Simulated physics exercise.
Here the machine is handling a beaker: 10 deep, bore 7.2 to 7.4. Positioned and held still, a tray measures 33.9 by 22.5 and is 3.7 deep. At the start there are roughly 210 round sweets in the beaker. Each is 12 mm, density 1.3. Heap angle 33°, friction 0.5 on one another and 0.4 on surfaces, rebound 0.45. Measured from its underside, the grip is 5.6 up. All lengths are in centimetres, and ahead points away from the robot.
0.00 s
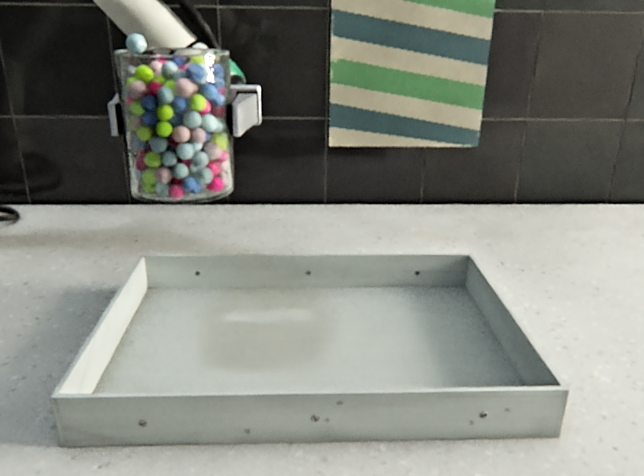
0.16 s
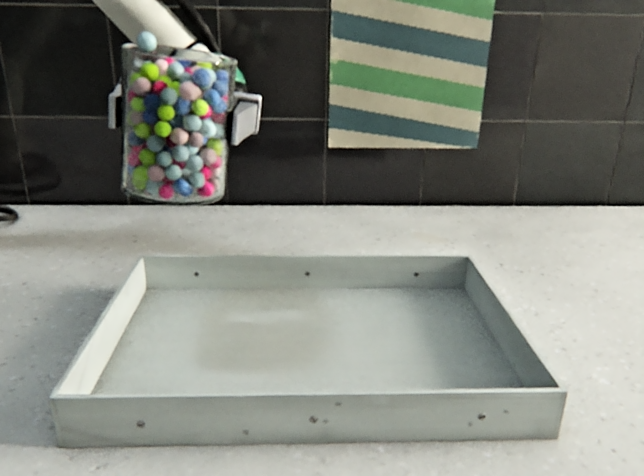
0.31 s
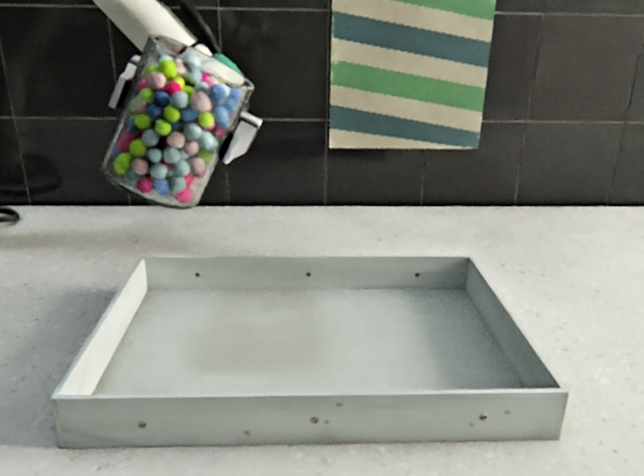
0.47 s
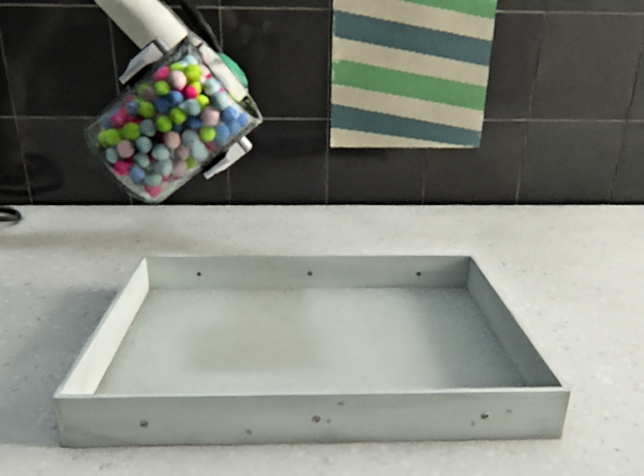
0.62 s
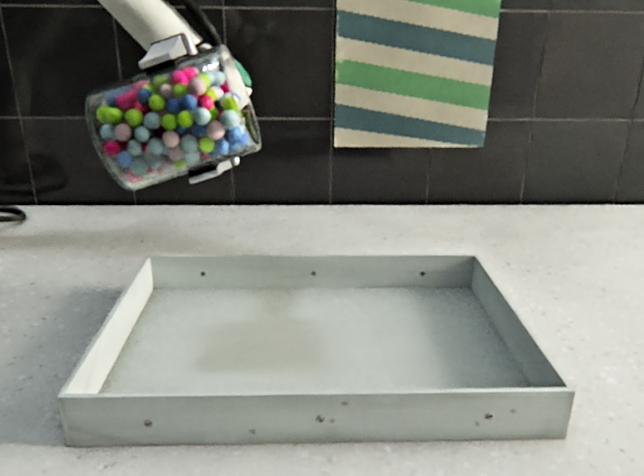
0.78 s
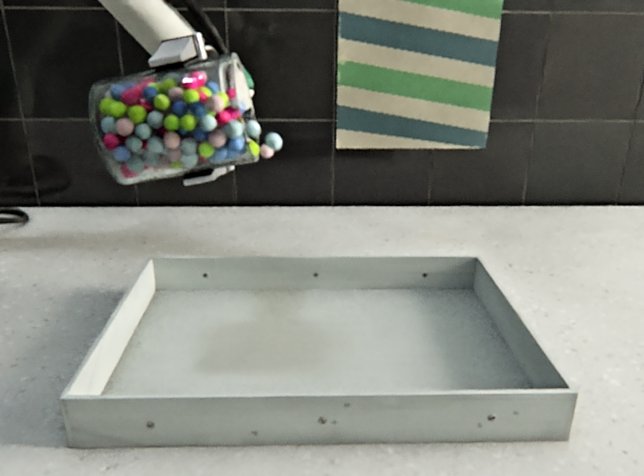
A white robotic arm at upper left grips a clear beaker packed with small pink, green, blue and lilac balls, seen from the front and slightly above a speckled pale counter. An empty grey rectangular tray sits below, before black tiles and a hanging cloth striped green, blue and cream. The arm tilts the beaker from upright to nearly horizontal, its mouth swinging right, and a few balls emerge at the rim as the view shifts very slightly.
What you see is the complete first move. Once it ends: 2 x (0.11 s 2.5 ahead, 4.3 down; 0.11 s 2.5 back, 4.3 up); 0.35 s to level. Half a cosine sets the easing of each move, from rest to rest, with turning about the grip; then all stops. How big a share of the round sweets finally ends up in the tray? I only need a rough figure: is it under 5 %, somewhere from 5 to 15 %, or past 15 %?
Roughly, it is past 15 %.
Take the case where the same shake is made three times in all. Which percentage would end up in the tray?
Roughly 30 in a hundred.
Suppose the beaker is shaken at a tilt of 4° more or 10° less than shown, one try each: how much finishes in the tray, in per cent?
35 and 10 percent.
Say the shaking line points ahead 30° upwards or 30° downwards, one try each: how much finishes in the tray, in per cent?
85 and 45 %.
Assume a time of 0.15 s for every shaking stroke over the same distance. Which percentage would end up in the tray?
Roughly 15 percent then.
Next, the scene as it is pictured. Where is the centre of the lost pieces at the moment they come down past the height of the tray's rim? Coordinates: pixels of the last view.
Near (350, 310).
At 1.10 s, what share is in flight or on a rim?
Reading at that time: Some 4 per cent.
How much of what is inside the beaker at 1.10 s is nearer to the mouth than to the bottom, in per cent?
Share in the mouth half: About 45 %.
After 1.10 s, tilted 79° forward, highest piece 19 above the table; 184 in the beaker, 14 in the tray, 8 in flight or on a rim.
After 1.41 s, tilted 34° forward, highest piece 23 above the table; 161 in the beaker, 44 in the tray, 1 in flight or on a rim.
After 1.77 s, level, highest piece 23 above the table; 161 in the beaker, 45 in the tray.
After 2.82 s, level, highest piece 23 above the table; 161 in the beaker, 45 in the tray.
In the end, 161 in the beaker, 45 in the tray. That is 22 % in the tray.
